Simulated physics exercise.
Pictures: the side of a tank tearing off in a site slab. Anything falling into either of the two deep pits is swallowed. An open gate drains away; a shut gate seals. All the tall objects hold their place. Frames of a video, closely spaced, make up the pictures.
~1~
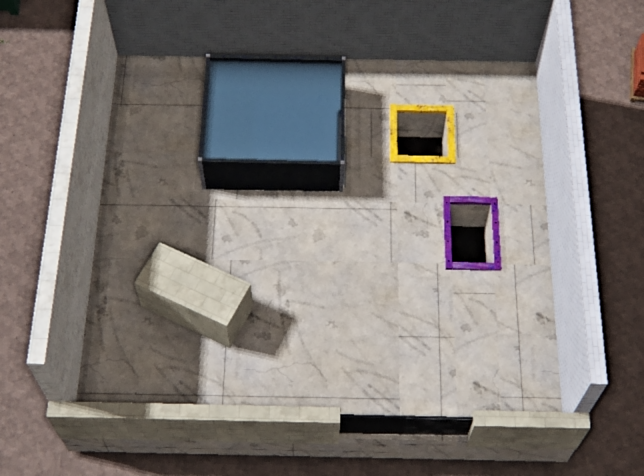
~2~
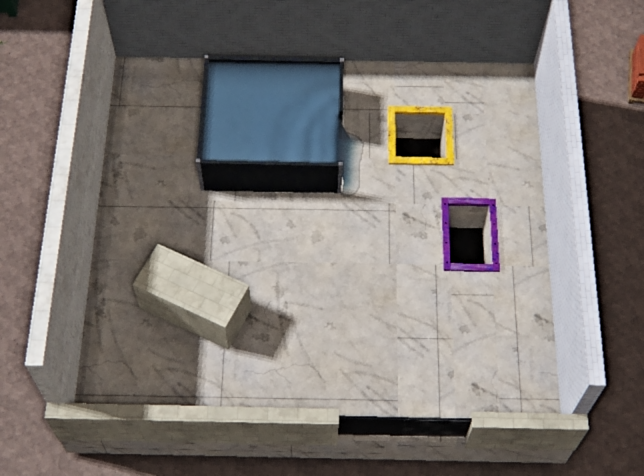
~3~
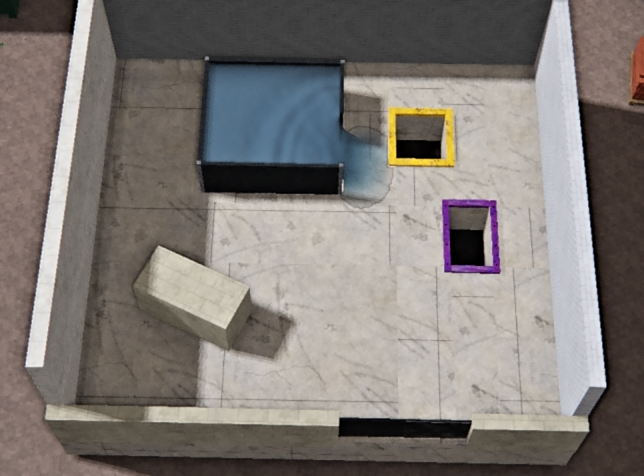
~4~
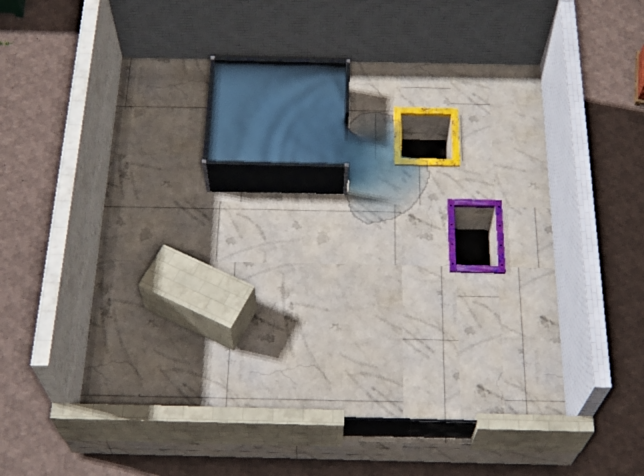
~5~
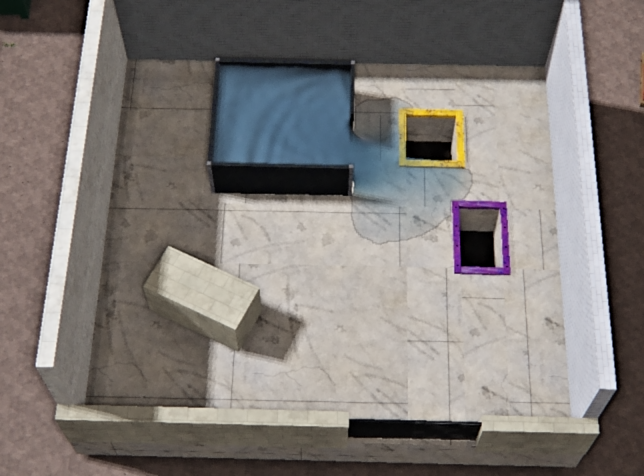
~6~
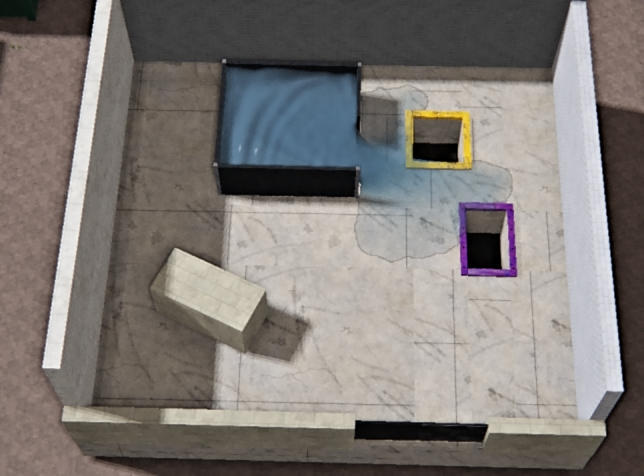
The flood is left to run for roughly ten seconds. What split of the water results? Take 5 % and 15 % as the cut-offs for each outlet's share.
Result: The gate will capture a light share below five per cent; the yellow pit will capture a heavy share beyond fifteen per cent; the purple pit will capture a heavy share beyond fifteen per cent.
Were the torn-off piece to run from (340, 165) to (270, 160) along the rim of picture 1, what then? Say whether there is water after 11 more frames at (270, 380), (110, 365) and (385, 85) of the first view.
Spot by spot: Soaked through, then unaffected, then unaffected.
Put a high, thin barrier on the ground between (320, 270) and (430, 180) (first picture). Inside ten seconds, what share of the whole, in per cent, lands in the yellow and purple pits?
I'd say the yellow pit takes roughly 45 %, the purple pit roughly 0 %.
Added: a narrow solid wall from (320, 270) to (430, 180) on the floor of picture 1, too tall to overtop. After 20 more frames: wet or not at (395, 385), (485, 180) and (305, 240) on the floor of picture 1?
Same order as asked - unsoaked, soaked, soaked.
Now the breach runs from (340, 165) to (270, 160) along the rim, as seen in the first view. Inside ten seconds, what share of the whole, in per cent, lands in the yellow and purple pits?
Out of every hundred parts, yellow takes 0 and purple takes 4.
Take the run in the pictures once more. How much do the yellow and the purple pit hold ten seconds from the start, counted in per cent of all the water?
In the order asked, roughly 24 and 20 percent.
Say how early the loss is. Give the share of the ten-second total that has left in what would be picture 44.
Note - share reached: 90 %.
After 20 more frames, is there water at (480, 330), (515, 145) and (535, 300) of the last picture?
Point 1: Inundated; point 2: Inundated; point 3: Inundated.
A moment on, water covers 20 % of the floor; the gate 0 %, the yellow pit 6 %, the purple pit 3 %.
Next, water covers 30 % of the floor; the gate 0 %, the yellow pit 11 %, the purple pit 7 %.
Then, water covers 35 % of the floor; the gate 0 %, the yellow pit 16 %, the purple pit 12 %.
Later, water covers 55 % of the floor; the gate 0 %, the yellow pit 22 %, the purple pit 17 %.
In the end, water covers 75 % of the floor; the gate 0 %, the yellow pit 24 %, the purple pit 20 %.
